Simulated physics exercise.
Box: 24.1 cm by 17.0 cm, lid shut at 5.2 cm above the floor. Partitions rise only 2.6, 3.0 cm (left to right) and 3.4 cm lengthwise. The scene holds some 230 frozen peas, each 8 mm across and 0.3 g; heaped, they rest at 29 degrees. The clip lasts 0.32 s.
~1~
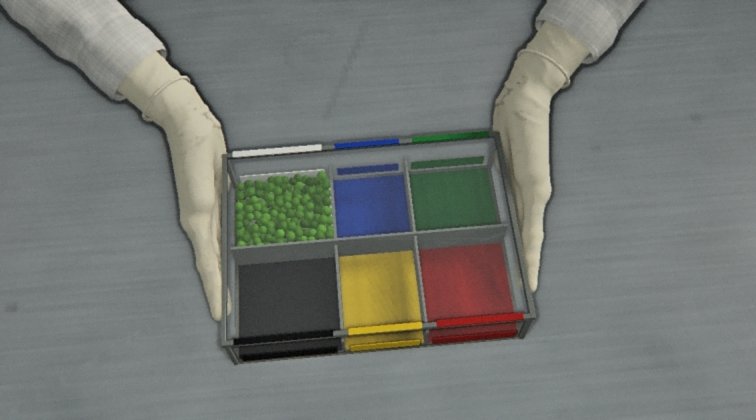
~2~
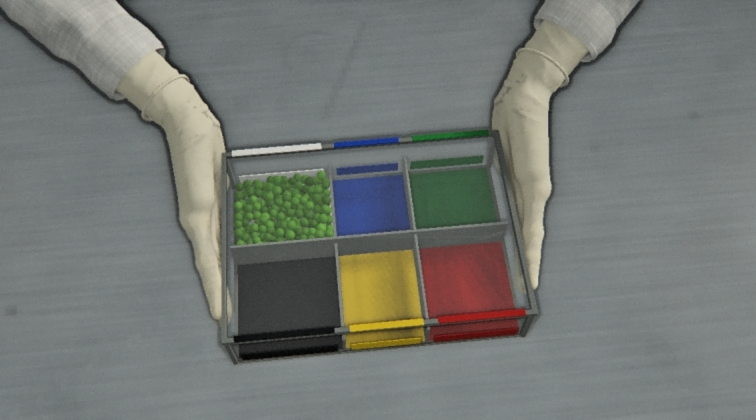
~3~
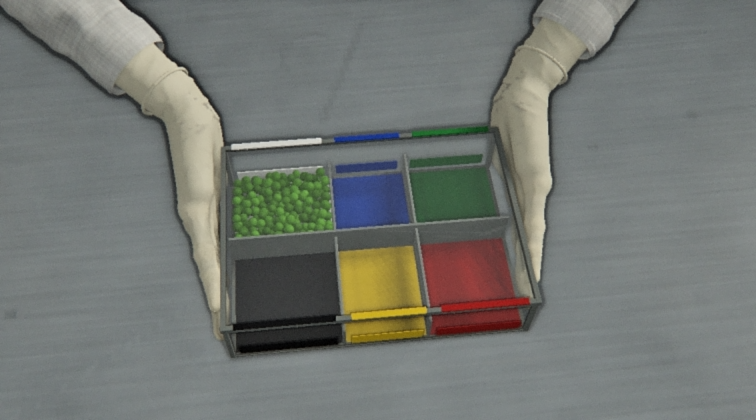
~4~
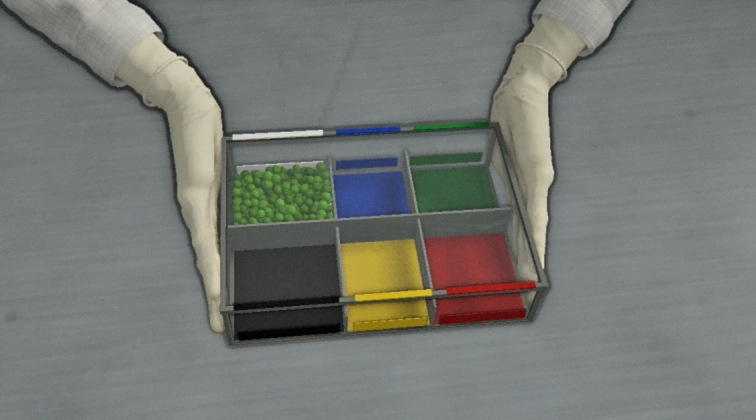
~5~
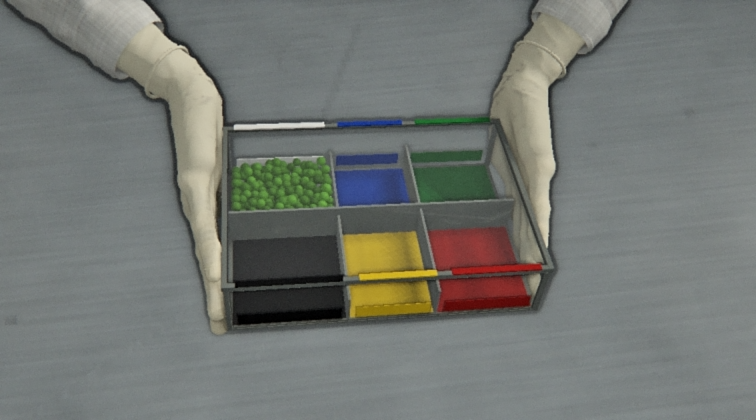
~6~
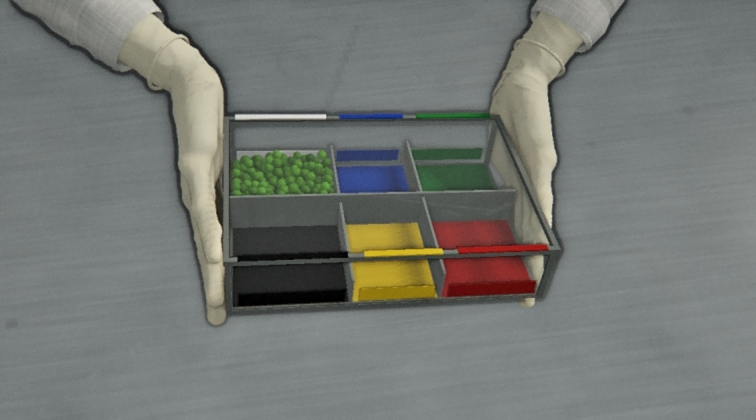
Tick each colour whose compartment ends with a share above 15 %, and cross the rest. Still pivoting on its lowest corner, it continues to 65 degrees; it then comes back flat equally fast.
Red: Cross. Blue: Cross. Green: Cross. Yellow: Cross. White: Tick. Black: Cross.
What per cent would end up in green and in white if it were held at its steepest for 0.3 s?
Final amounts, green 0% and white 95%.
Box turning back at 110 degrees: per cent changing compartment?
Roughly 40 percent would.
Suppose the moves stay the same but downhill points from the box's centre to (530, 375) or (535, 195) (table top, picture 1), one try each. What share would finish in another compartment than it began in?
About 30 and 35 per cent.
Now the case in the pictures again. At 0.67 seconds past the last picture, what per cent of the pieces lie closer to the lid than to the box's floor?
I'd say around 20 percent of the pieces.
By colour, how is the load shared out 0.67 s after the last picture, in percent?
Red 0; blue 0; green 0; yellow 0; white 100; black 0.
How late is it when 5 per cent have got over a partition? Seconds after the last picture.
Around 1.00 seconds.
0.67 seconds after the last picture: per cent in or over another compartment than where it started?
At that instant it's around 0 per cent.
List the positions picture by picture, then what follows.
Box tilt 0 degrees, front corners at (227, 342) and (530, 314); white 100 %, in the first picture.
Box tilt 1 degrees, front corners at (227, 339) and (531, 311), in the second picture.
Box tilt 5 degrees, front corners at (225, 327) and (535, 300), lowest corner right back, in the third picture.
Box tilt 11 degrees, front corners at (225, 308) and (541, 284), lowest corner right back, in the fourth picture.
Box tilt 16 degrees, front corners at (227, 286) and (547, 267), lowest corner right back, in the fifth picture.
Box tilt 21 degrees, front corners at (229, 260) and (553, 248), lowest corner right back; white 100 %, in the sixth picture.
Then, 0.67 s after the last picture, tilt 63 degrees; white 100 %.
Then, 1.12 s after the last picture, tilt 26 degrees; blue 5 %, white 95 %.
Then, 1.65 s after the last picture, tilt 0 degrees; blue 5 %, white 95 %.
In the end, red 0 %, blue 5 %, green 0 %, yellow 0 %, white 95 %, black 0 %.
